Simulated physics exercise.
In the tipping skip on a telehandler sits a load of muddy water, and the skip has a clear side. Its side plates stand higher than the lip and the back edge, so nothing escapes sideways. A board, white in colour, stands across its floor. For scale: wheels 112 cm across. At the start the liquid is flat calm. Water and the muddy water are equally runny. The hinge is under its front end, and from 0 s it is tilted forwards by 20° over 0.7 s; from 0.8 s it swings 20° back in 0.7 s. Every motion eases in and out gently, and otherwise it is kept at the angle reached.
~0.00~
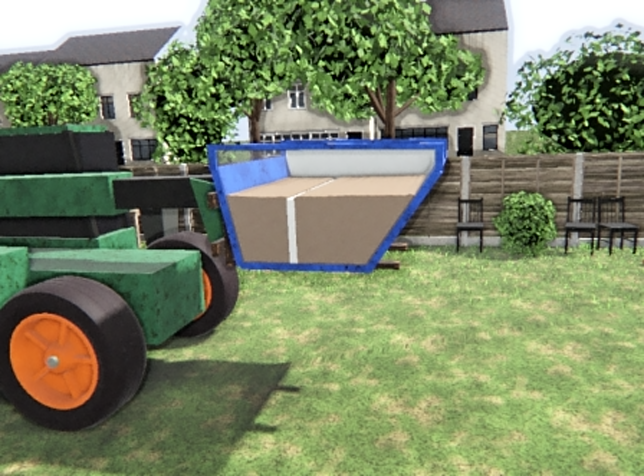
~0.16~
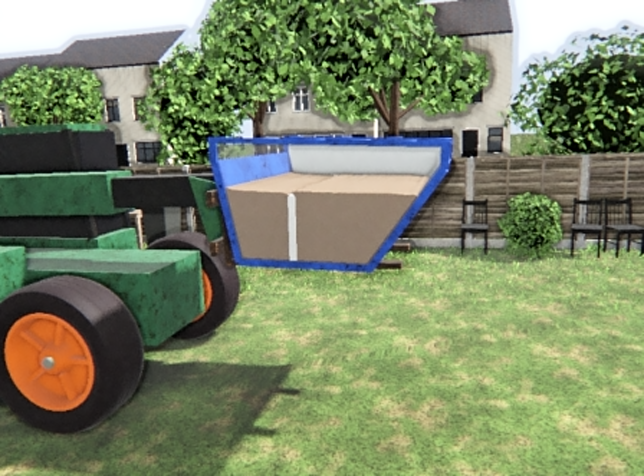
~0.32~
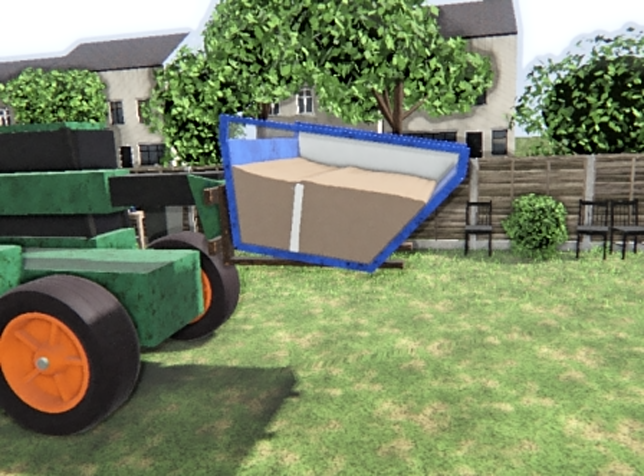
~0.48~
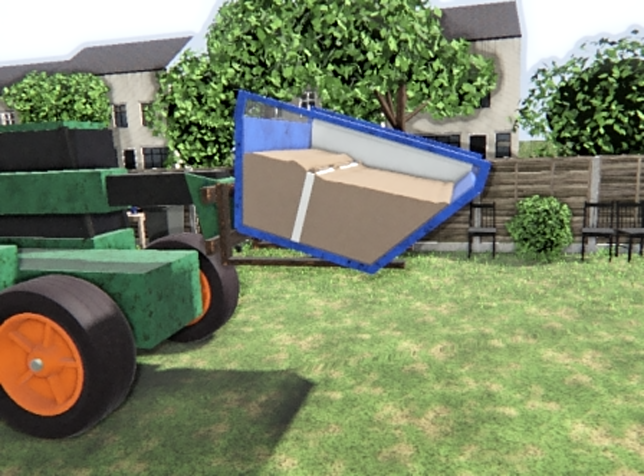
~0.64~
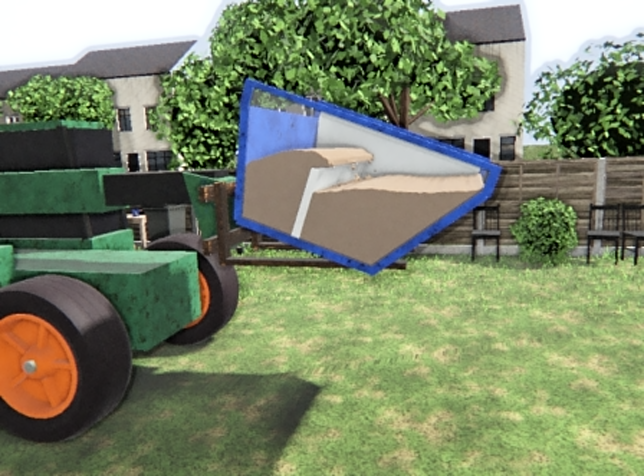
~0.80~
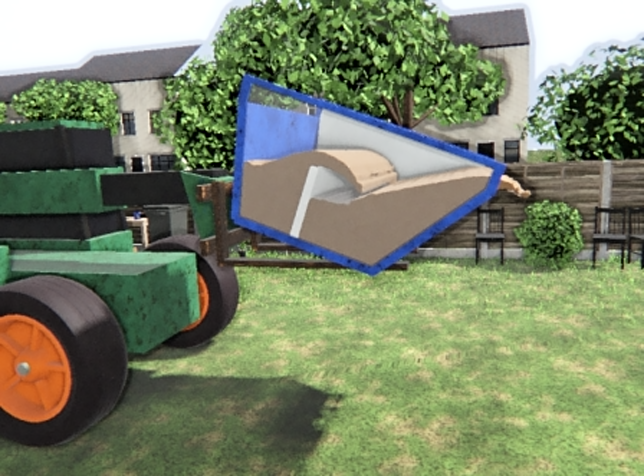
The footage shows a green machine with orange-hubbed wheels tilting a clear-sided blue skip forwards to the right; the muddy liquid inside surges over a white divider, and a little comes out over the front lip.
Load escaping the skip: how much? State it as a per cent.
12 per cent.
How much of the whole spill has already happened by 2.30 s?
Close to 100 in a hundred.
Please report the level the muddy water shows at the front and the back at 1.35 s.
Front level 38 cm, back level 36 cm.
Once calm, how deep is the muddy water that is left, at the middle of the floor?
About 38 cm.
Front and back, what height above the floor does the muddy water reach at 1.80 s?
Close to 36 cm in front, close to 38 cm behind.
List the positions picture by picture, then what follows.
In the first frame, the surface is at (355, 197) near the front wall; the surface is at (252, 198) near the back wall; the lip is at (435, 168); the front is on the right.
In the second frame, the surface is at (358, 194) near the front wall; the surface is at (252, 192) near the back wall.
In the third frame, the surface is at (368, 192) near the front wall; the surface is at (259, 176) near the back wall; the skip is tilted 8° forwards.
In the fourth frame, the surface is at (379, 193) near the front wall; the surface is at (271, 159) near the back wall; the skip is tilted 17° forwards.
In the fifth frame, the surface is at (385, 193) near the front wall; the surface is at (273, 156) near the back wall; the skip is tilted 20° forwards.
In the sixth frame, the surface is at (385, 194) near the front wall; the surface is at (269, 164) near the back wall; the skip is tilted 20° forwards; the lip is at (486, 189); muddy water is coming out, 2 per cent so far.
Then, 1.35 s in, the skip is at 1° forwards, the surface stands 36 cm at the back and 38 cm at the front; 11 per cent is out, over the front.
Then, 1.80 s in, the surface stands 39 cm at the back and 37 cm at the front; 12 per cent is out, over the front.
Then, 2.30 s in, the surface stands 40 cm at the back and 36 cm at the front; 12 per cent is out, over the front.
Then, 4.39 s in, 12 per cent is out, over the front, 80 of 673 litres.
